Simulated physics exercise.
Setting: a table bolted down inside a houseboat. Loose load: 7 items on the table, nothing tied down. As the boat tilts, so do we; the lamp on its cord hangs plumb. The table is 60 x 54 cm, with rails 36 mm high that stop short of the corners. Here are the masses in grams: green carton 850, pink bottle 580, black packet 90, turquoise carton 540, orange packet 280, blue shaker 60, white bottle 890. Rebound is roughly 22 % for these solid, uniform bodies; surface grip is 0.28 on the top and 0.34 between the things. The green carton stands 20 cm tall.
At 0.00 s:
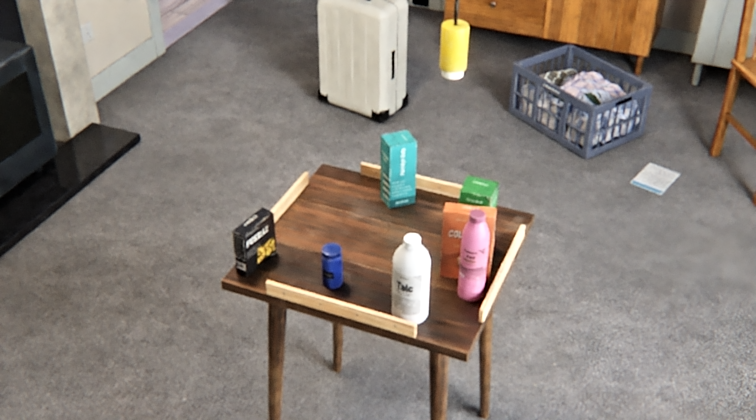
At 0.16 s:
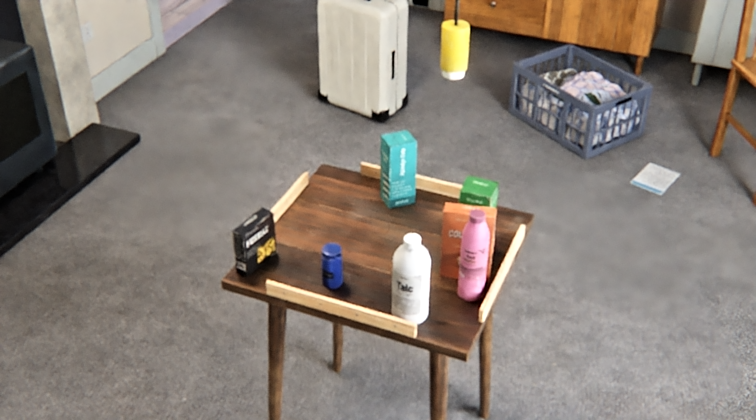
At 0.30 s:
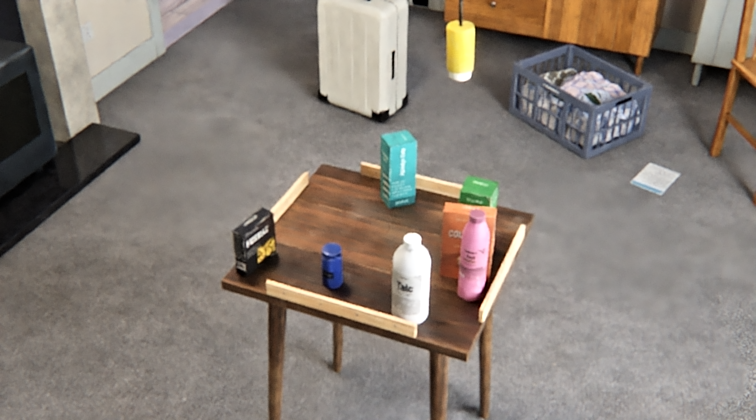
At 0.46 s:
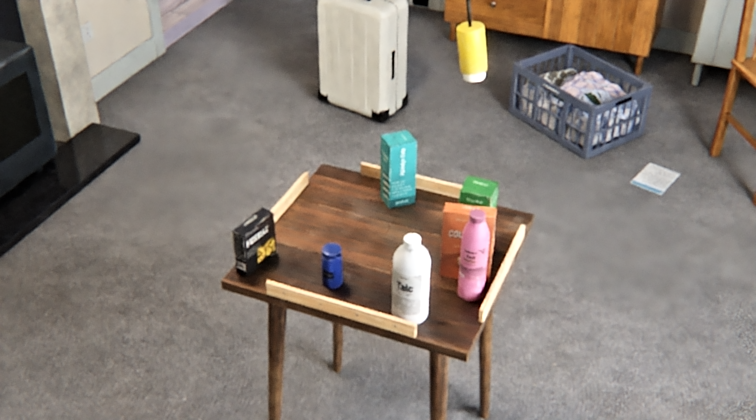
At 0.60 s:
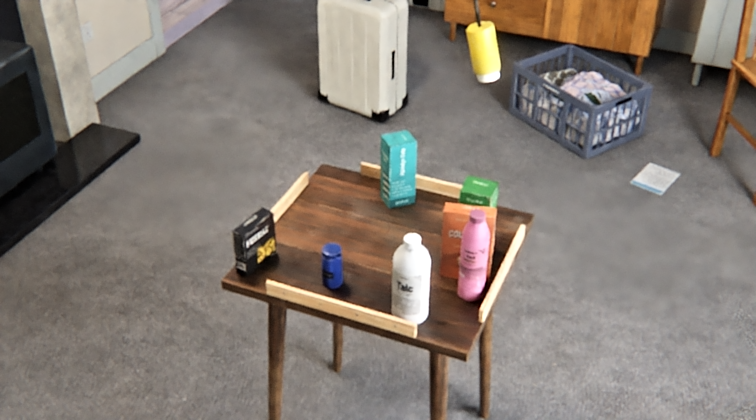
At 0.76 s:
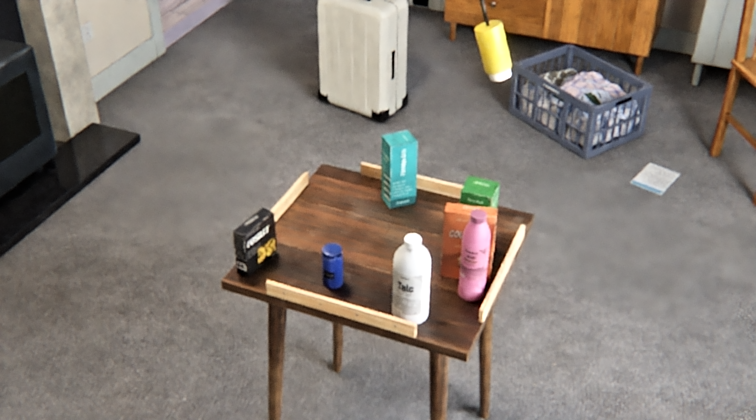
The yellow lamp on its cord hung straight at first, then swung steadily to the right toward the laundry basket, while the bottles and cartons on the wooden table stayed where they were.
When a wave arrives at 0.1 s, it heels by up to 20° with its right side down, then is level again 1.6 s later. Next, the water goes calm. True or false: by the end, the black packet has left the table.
False.
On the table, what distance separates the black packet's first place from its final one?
The shift is close to 12 cm.
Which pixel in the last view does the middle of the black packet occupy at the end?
About (301, 254).
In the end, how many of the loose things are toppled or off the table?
0.
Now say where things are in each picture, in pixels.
In the first frame, boat level; black packet (255, 242).
In the second frame, boat level; turquoise carton (398, 170); orange packet (468, 243).
In the third frame, boat heeled 3°, right side down; blue shaker (332, 266); white bottle (411, 277).
In the fourth frame, boat heeled 8°, right side down; pink bottle (474, 255).
In the fifth frame, boat heeled 14°, right side down; turquoise carton (398, 170); orange packet (468, 243).
In the sixth frame, boat heeled 19°, right side down; black packet (256, 242); blue shaker (333, 266).
Around 1.06 s, boat heeled 18°, right side down; black packet shifted 4 cm near (271, 247); green carton shifted 5 cm; turquoise carton shifted 5 cm.
Around 1.26 s, boat heeled 12°, right side down; black packet shifted 10 cm near (291, 252); turquoise carton shifted 10 cm; blue shaker shifted 9 cm.
Finally (2.2 s), not toppled but over 5 cm from the start, black packet, turquoise carton, blue shaker and white bottle; the other 3 still in place (within 5 cm). In the last view, black packet near (301, 254).
